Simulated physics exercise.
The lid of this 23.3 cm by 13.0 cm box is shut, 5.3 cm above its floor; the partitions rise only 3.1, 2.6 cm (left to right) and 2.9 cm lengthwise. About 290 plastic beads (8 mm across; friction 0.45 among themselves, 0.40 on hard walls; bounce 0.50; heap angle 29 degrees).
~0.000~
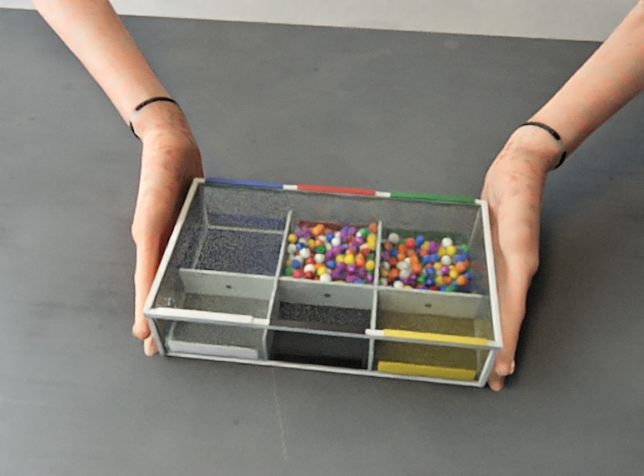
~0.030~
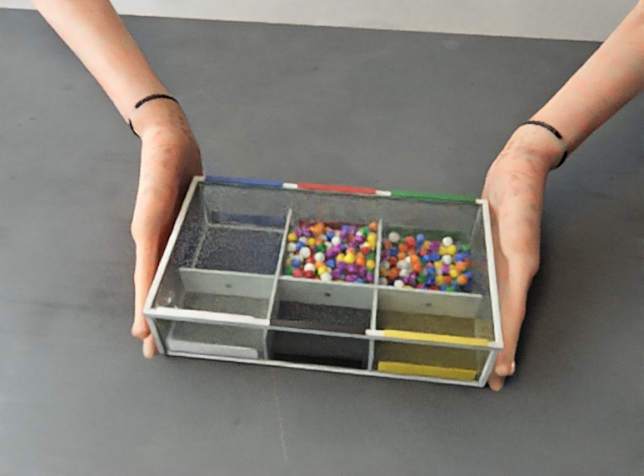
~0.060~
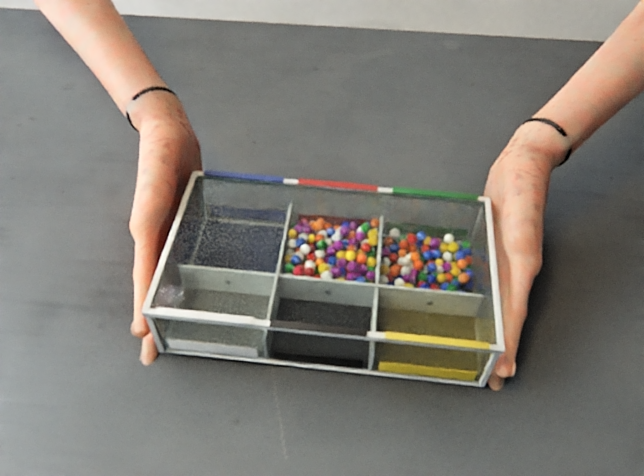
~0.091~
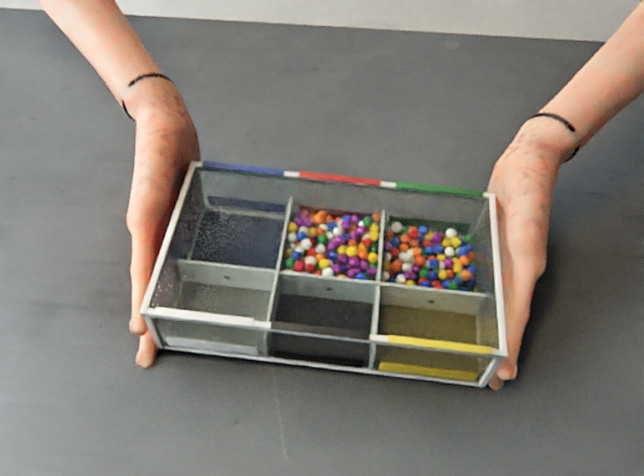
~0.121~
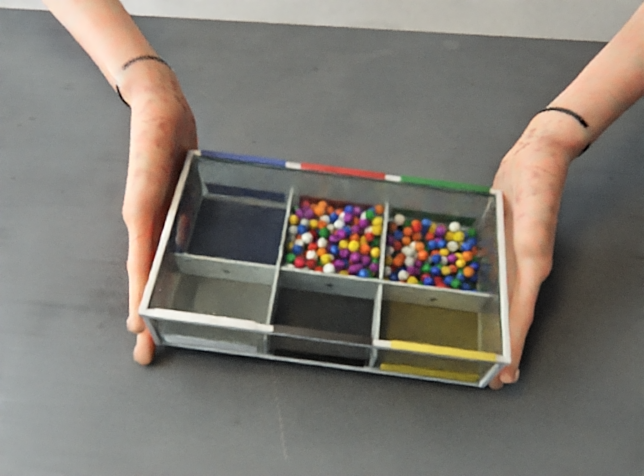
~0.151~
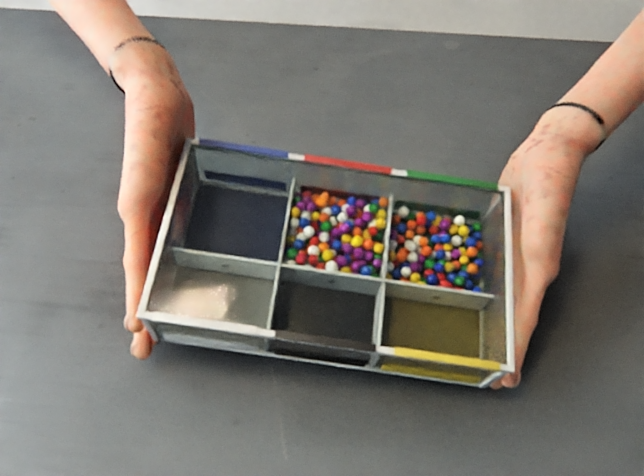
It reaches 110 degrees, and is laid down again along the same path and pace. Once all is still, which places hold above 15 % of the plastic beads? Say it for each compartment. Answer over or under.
Red under, blue under, green under, yellow over, white under, black over.
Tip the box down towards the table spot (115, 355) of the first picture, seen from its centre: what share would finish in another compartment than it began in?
Some 95 per cent.
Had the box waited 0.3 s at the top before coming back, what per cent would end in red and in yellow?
In that case red 0, yellow 70.
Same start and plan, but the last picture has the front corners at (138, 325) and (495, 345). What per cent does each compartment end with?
Red 0; blue 0; green 0; yellow 10; white 45; black 40.
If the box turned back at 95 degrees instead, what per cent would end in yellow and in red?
Yellow 65; red 10.
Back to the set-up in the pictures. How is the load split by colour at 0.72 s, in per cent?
Red 25, blue 0, green 25, yellow 30, white 0, black 20.
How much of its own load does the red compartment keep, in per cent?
Some 0 per cent.
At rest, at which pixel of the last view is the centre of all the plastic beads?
Near (418, 341).
After 0.72 s, tilt 110 degrees; red 25 %, green 25 %, yellow 30 %, black 20 %.
Then, at 1.09 s, tilt 48 degrees; green 5 %, yellow 70 %, black 25 %.
Then, at 1.55 s, tilt 0 degrees; green 5 %, yellow 70 %, black 25 %.
By 2.0 s all is still; red 0 %, blue 0 %, green 5 %, yellow 70 %, white 0 %, black 25 %.
